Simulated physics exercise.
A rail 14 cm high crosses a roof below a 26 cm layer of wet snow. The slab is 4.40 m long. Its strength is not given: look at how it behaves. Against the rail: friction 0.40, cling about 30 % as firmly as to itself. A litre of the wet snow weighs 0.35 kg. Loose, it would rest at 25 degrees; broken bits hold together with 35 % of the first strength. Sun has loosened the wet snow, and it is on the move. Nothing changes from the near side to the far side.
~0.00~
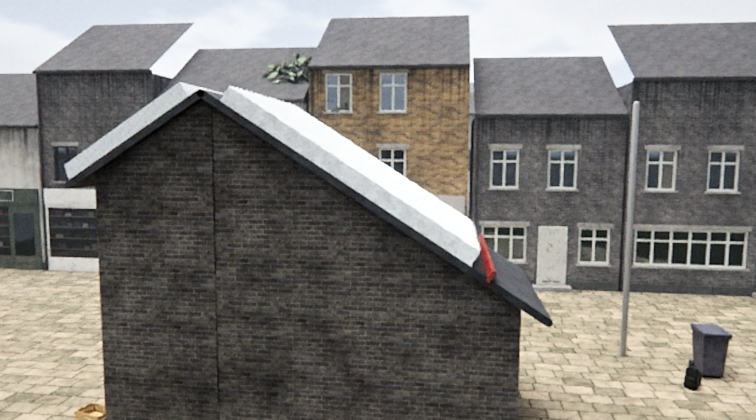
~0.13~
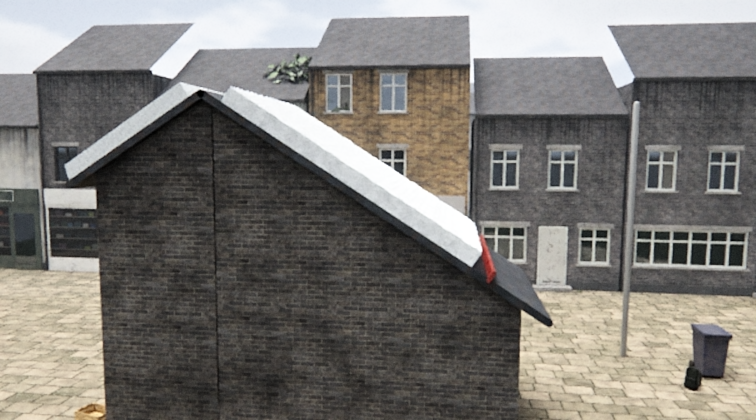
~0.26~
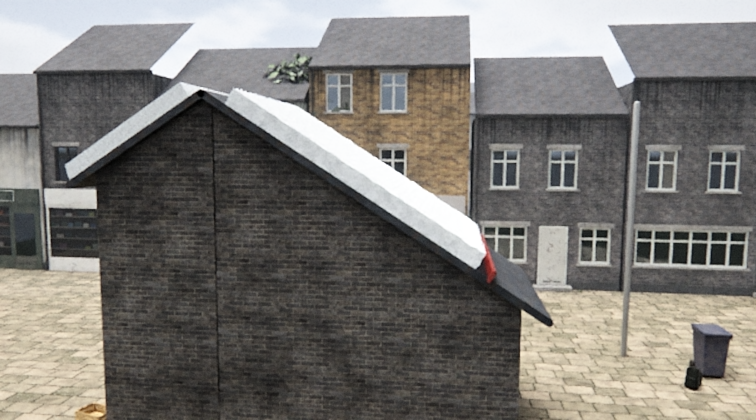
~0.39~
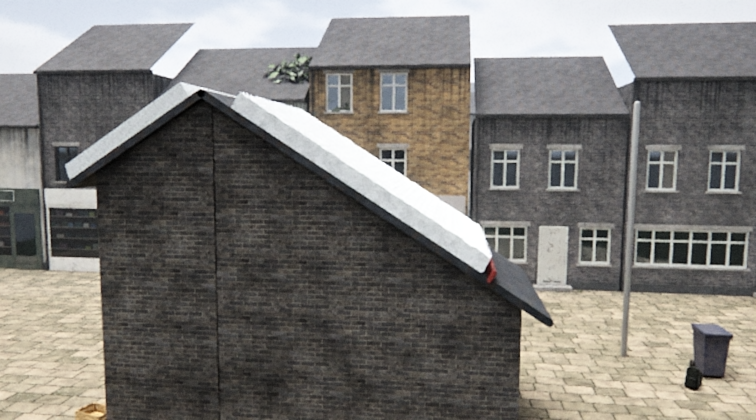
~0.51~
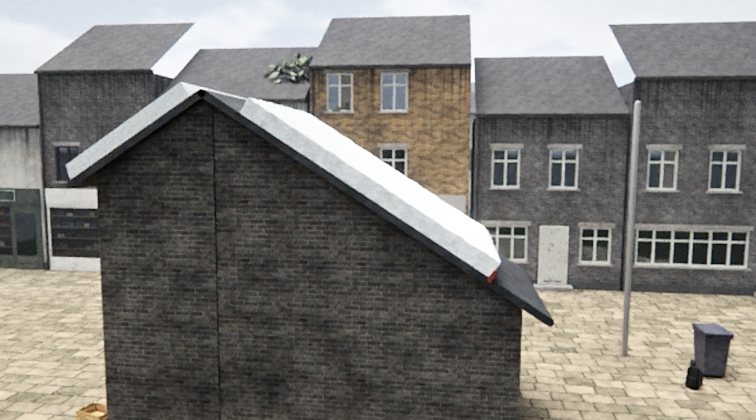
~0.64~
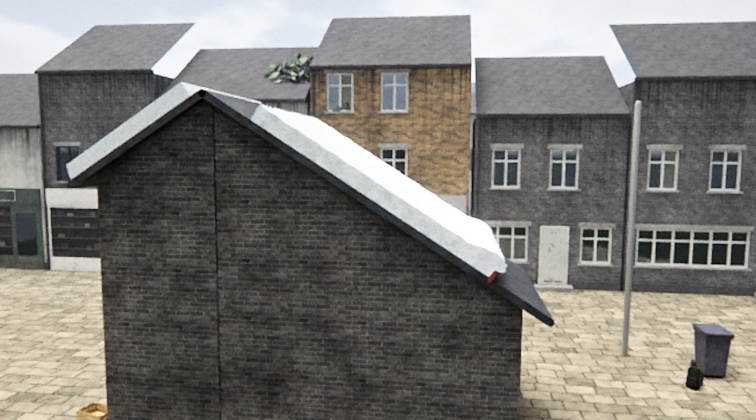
The footage shows a brick building with a white layer of wet snow on its long right roof slope, in a paved square. The snow slides slowly down to the right, leaving the ridge and gradually covering a red rail.
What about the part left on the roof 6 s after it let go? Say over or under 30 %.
Expect over 30 %.
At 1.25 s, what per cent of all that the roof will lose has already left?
Some 10 per cent.
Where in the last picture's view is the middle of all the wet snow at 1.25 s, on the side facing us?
Around (430, 226).
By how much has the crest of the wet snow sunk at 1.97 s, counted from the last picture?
Roughly 1.0 m.
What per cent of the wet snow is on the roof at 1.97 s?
Some 75 per cent.
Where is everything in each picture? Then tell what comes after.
In the first frame, foremost bit of the wet snow at (479, 254).
In the second frame, foremost bit of the wet snow at (480, 255), its middle shifted 1.8 cm.
In the third frame, foremost bit of the wet snow at (484, 257), its middle shifted 7.5 cm.
In the fourth frame, foremost bit of the wet snow at (490, 261), its middle shifted 18 cm.
In the fifth frame, foremost bit of the wet snow at (499, 266), its middle shifted 32 cm, 2 % of it past the rail, in one piece.
In the sixth frame, foremost bit of the wet snow at (505, 272), its middle shifted 49 cm, 4 % of it past the rail, in one piece.
After 1.25 s, 97 % of the snow is on the roof.
After 1.97 s, 74 % of the snow is on the roof.
After 2.68 s, 57 % of the snow is on the roof.
After 3.40 s, 48 % of the snow is on the roof.
After 6.00 s, 45 % of the snow is on the roof.
